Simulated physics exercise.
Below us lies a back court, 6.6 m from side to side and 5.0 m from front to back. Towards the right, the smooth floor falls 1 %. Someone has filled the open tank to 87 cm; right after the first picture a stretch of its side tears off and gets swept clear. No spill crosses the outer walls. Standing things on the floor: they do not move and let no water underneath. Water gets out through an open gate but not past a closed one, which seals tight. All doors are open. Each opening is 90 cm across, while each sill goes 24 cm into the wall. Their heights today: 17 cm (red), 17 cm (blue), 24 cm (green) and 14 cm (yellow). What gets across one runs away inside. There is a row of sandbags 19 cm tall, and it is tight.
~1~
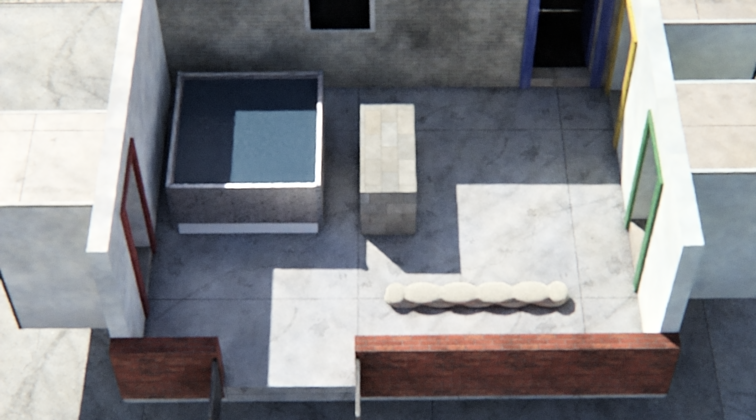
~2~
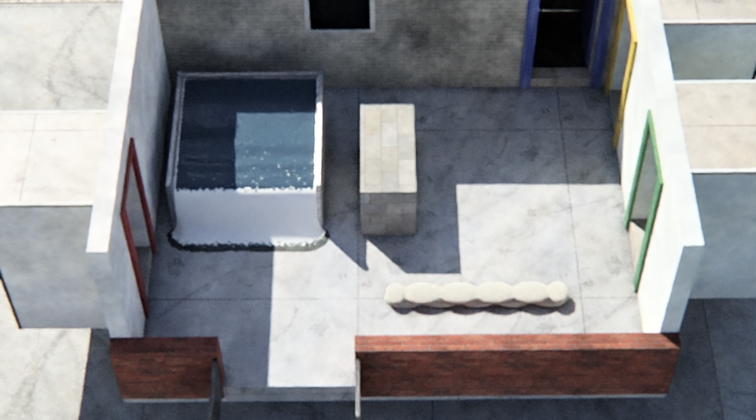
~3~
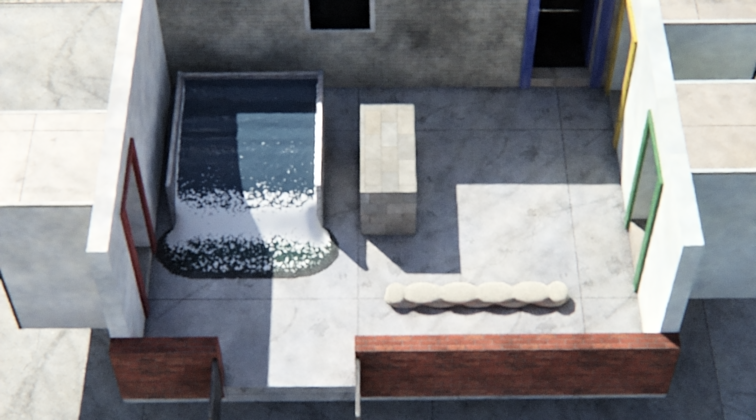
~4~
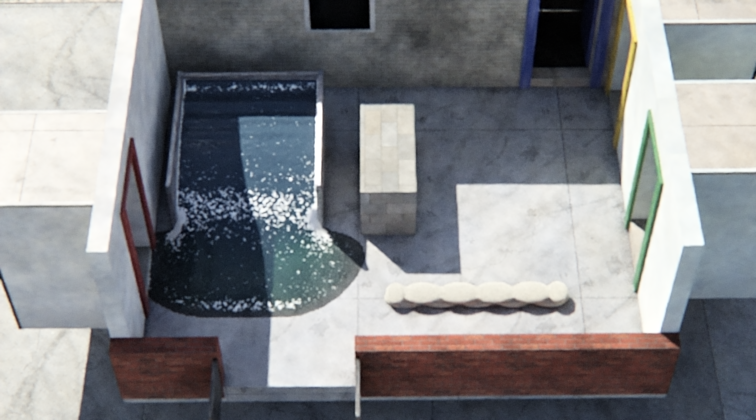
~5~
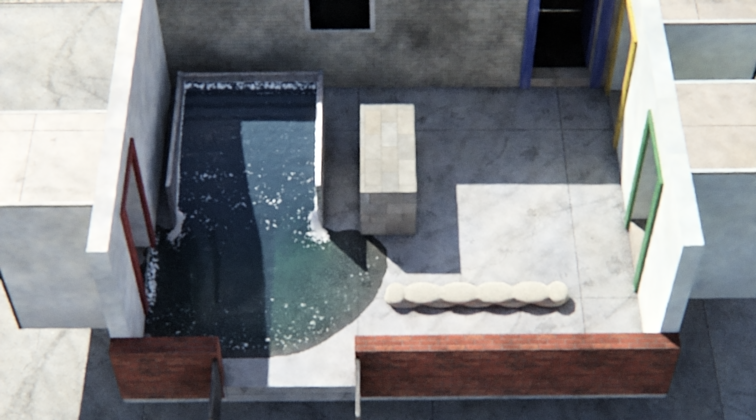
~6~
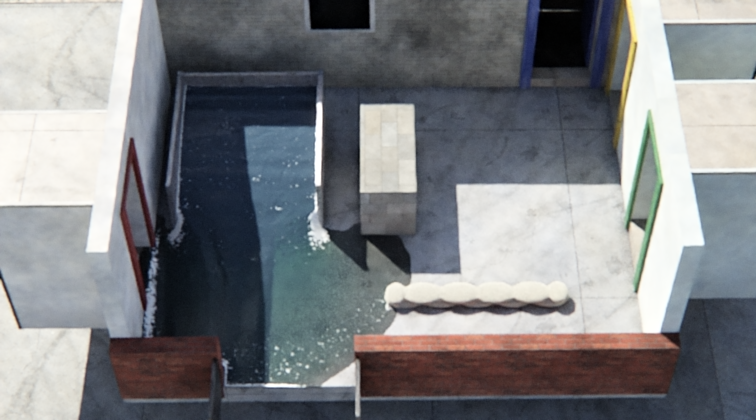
At the start, a full, open tank stands still in the left corner of a walled court, beside a pale block. Its near side gives way and water pours out, spreading across the floor in a rounded, foaming sheet, reaching the brick front wall and the left end of the sandbag row.
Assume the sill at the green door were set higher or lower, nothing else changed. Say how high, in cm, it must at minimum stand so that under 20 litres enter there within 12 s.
It must stand at least about 7 cm high.
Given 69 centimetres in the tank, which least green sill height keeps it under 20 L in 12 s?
Some 5.5 cm.
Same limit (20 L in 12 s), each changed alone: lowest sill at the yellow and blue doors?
About 11.0 cm at yellow and 12.0 cm at blue.
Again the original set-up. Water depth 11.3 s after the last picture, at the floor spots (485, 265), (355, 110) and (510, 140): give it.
Around 7 cm, 8 cm and 6 cm.
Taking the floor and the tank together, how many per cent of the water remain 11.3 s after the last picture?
Water still present: Approx. 48 %.
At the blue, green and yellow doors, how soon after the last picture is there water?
For blue it's 5.0 s, for green 2.2 s, and for yellow 4.0 s.
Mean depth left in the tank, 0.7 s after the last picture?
Around 40 cm on average.
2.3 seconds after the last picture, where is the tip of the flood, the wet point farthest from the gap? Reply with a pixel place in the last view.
Pixel close to (641, 369).
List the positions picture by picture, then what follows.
In the first frame, the open tank at (247, 132) is whole and still, 87 cm deep; the green door at (643, 211) is dry.
In the second frame, the front is at (189, 247), 0.4 m from the gap at (247, 211); 0.6 m2 of floor is wet, 87 cm left at the back.
In the third frame, the gap is at (247, 214), the front 0.8 m out at (187, 272); the back of the open tank holds 87 cm.
In the fourth frame, water pours out at (247, 216) and has run 1.4 m, to (201, 312); about 13 cm deep outside, 80 cm at the back.
In the fifth frame, the gap is at (247, 217), the front 2.0 m out at a hidden place; the back of the open tank holds 74 cm.
In the sixth frame, water pours out at (247, 217) and has run 2.6 m, to a hidden place; about 10 cm deep outside, 74 cm at the back; 3.2 m in a straight line remain to the green door at (643, 211).
Then, 0.7 s after the last picture water covers 30 % of the floor, deepest (57 cm) near (140, 371); it has not reached the green door.
Then, 2.3 s after the last picture water covers 45 % of the floor, deepest (30 cm) near (349, 370); 5 cm at the green door, 0 litres in over its 24 cm sill.
Then, 11.3 s after the last picture water covers 95 % of the floor, deepest (10 cm) near (604, 195); 6 cm at the green door, 0 litres in over its 24 cm sill.
At the green door as built, the water peaked near 11 cm, 4.9 s after the last picture.
With a sill of 6 cm, 32 litres would have come in within the 12 s; with 8.5 cm, 8 litres. So under 20 litres takes about 7 cm.
